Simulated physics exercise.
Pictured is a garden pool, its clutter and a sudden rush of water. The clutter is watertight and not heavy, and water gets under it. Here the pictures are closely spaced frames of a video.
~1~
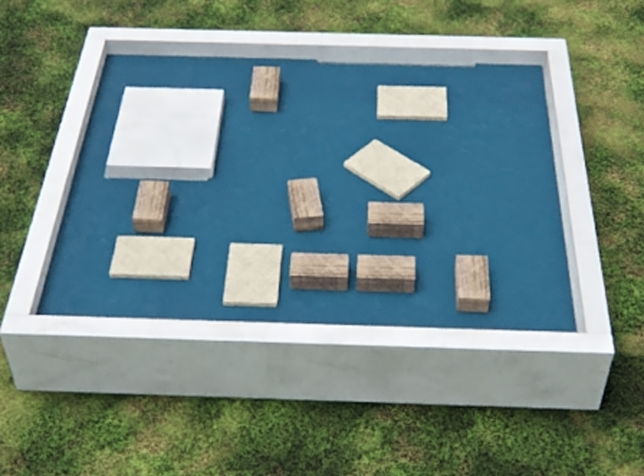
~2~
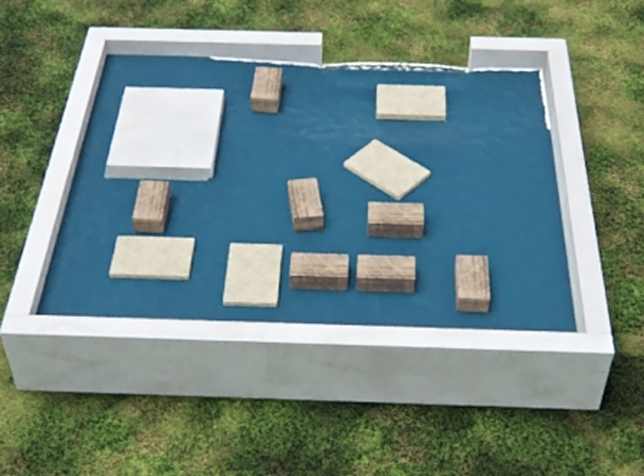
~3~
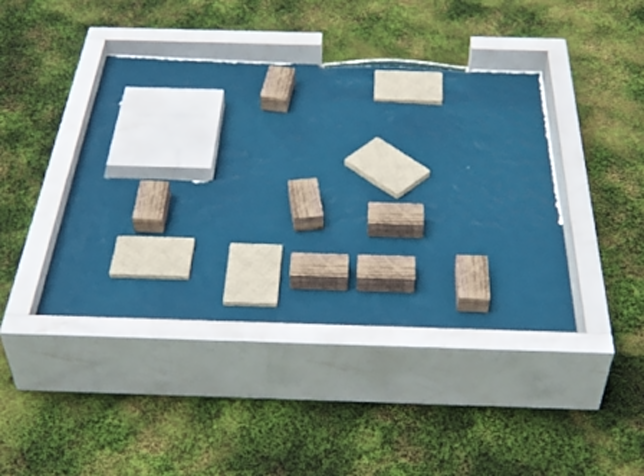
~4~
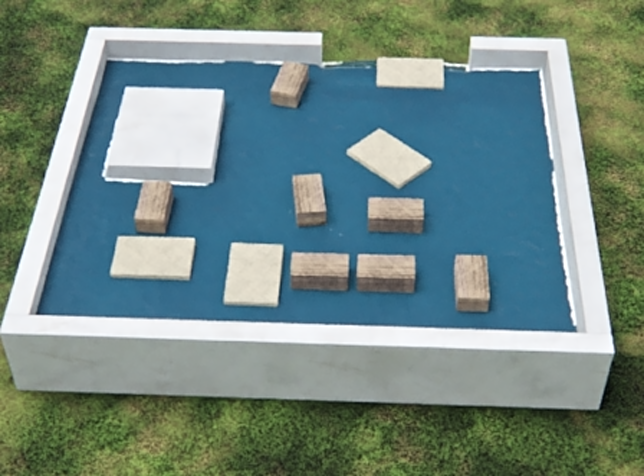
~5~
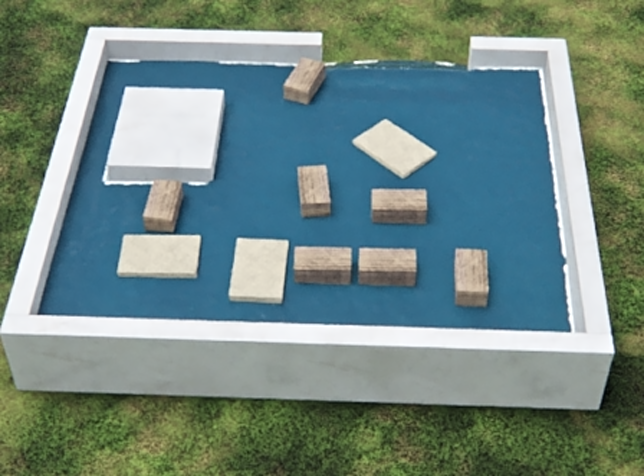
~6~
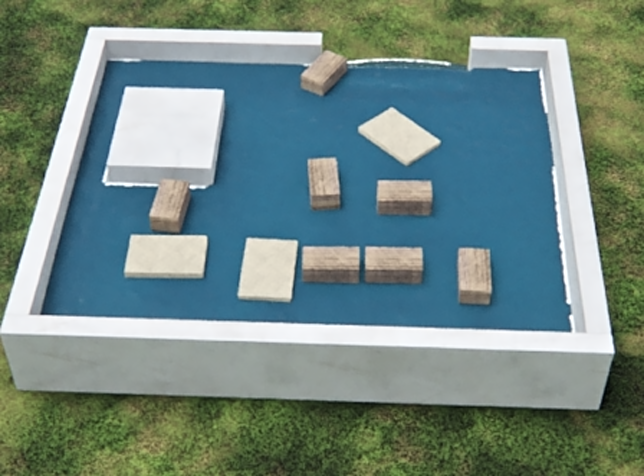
Water starts moving toward a gap that opens in the far wall of a garden pool, and a pale slab slides out through it; wooden blocks and other slabs then drift slightly, one block turning as it reaches the opening.
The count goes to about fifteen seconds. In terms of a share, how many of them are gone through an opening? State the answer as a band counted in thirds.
Answer: Between one and two thirds.
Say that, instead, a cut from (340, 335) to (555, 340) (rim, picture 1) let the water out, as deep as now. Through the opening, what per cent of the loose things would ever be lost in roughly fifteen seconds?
Something like 70 percent.
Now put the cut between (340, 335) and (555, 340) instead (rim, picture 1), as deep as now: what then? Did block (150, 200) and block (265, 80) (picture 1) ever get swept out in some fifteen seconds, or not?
As listed: No, left behind.
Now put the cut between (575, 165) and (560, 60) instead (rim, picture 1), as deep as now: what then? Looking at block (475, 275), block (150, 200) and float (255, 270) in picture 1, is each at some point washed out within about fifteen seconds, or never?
First one exits, second never exits, third never exits.
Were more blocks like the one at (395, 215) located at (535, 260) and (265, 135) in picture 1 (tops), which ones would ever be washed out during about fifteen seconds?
In the order listed: Held back, then flushed away.
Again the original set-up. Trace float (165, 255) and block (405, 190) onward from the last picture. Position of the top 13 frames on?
Estimated: (204, 257); (418, 133).
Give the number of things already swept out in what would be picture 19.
3.
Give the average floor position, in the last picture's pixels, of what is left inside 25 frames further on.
That works out to about (353, 246) on the floor.
A moment on, 2 of 11 are out; 9 afloat.
Next, 3 of 11 are out; 8 afloat.
Later, 5 of 11 are out; 6 afloat.
In the end, 5 of 11 are out; 6 afloat.
